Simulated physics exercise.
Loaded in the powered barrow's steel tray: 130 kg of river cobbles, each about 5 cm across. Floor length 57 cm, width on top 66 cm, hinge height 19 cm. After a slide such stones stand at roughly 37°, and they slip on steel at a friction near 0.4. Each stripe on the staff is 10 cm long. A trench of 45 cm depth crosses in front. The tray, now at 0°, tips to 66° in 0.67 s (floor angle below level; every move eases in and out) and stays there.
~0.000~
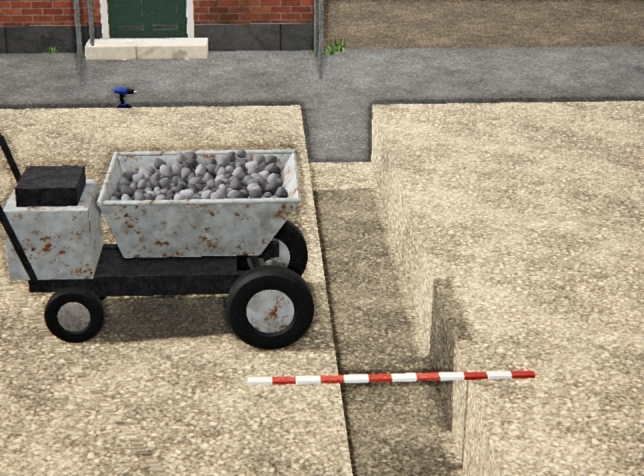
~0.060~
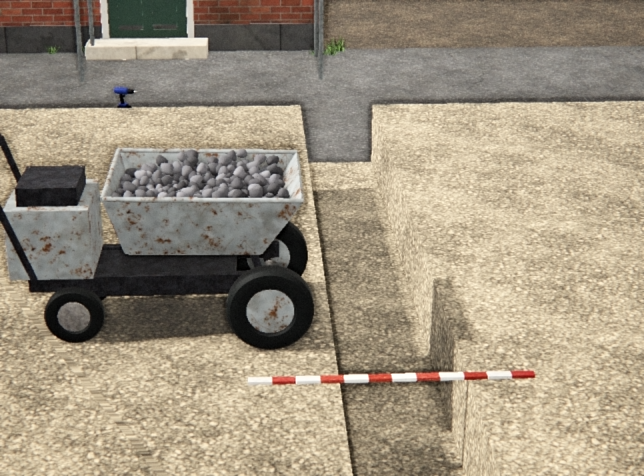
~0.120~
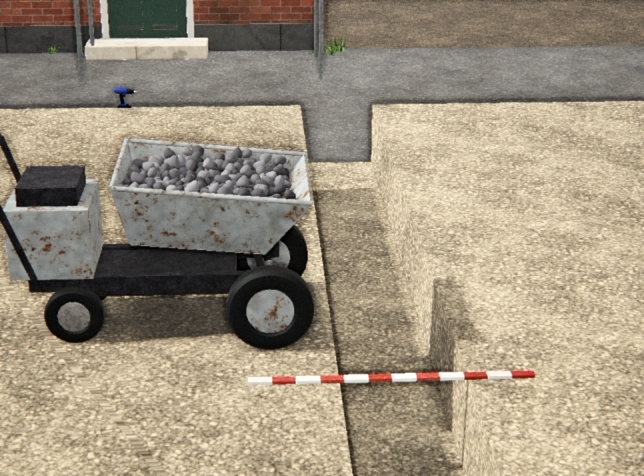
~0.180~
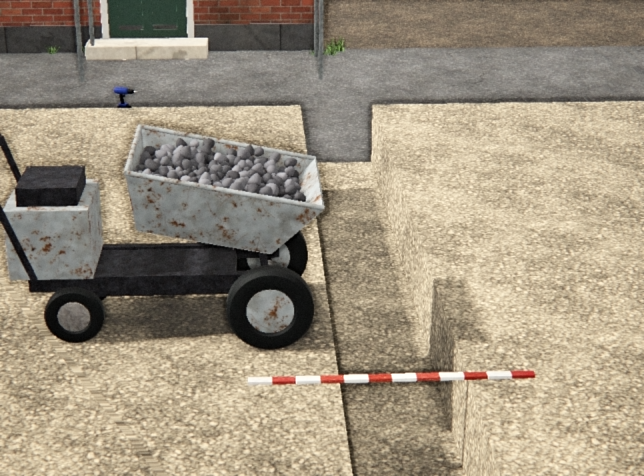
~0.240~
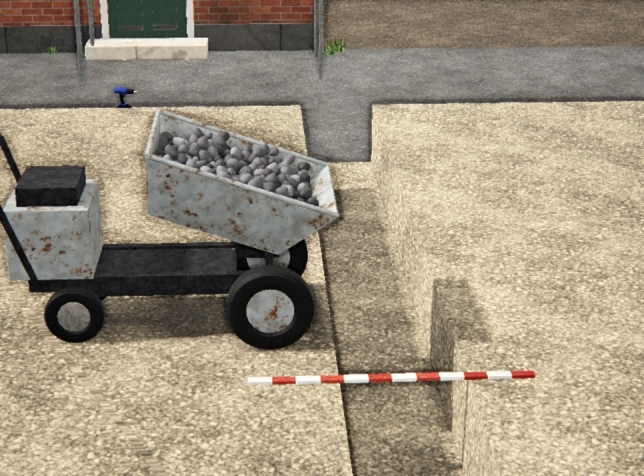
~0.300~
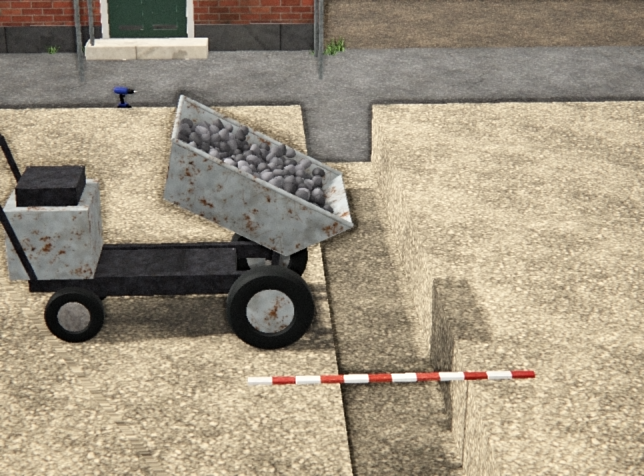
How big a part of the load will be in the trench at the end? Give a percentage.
Roughly 58 per cent ends in the trench.
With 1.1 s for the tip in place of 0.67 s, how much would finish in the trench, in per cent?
Then about 70 per cent.
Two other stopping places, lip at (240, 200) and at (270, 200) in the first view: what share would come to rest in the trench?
First some 90, then 80 per cent.
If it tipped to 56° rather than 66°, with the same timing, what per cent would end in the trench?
It would be near 35 per cent.
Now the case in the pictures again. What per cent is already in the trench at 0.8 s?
About 20 per cent by then.
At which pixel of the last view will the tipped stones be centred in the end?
Around (427, 384).
After 0.5 s the floor is at 55°; 100 % in the tray; the foremost stones are at (366, 230).
After 0.8 s the floor is at 66°; 79 % in the tray, 20 % in the trench, 1 % past the trench; the foremost stones are at (454, 301).
After 1.1 s the floor is at 66°; 34 % in the tray, 35 % in the trench, 31 % past the trench; the foremost stones are at (592, 309).
After 3.1 s the floor is at 66°; 11 % in the tray, 58 % in the trench, 31 % past the trench; the foremost stones are past the picture's edge.
